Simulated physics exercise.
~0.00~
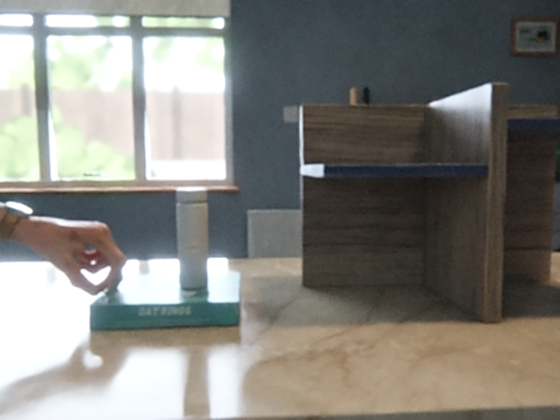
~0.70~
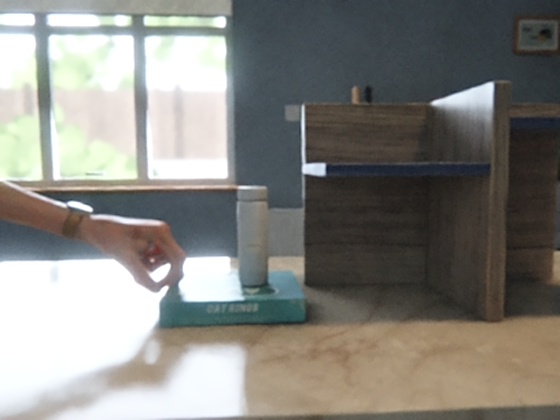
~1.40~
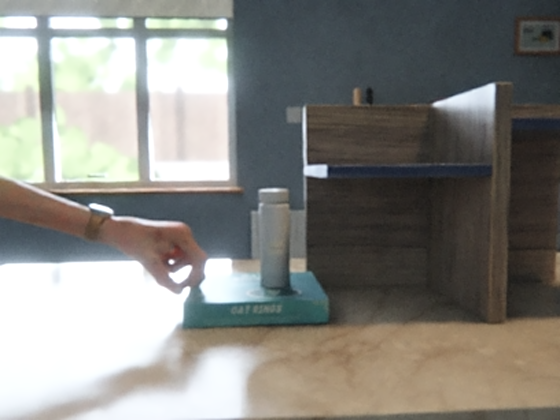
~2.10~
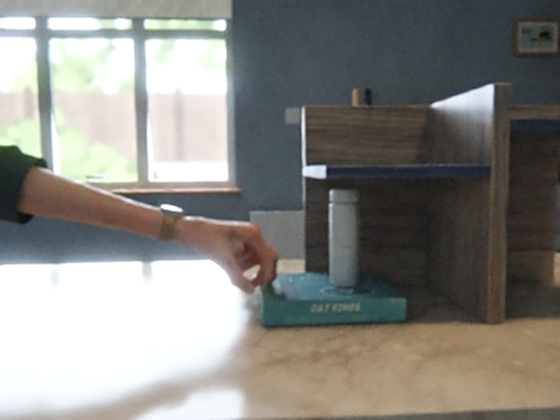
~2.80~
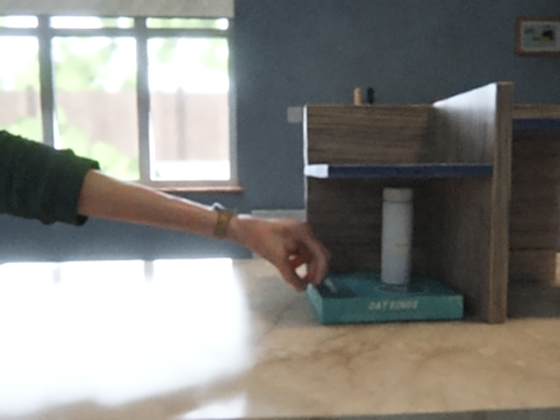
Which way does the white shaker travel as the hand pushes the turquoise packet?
The white shaker travels to the right, staying upright on the turquoise packet.
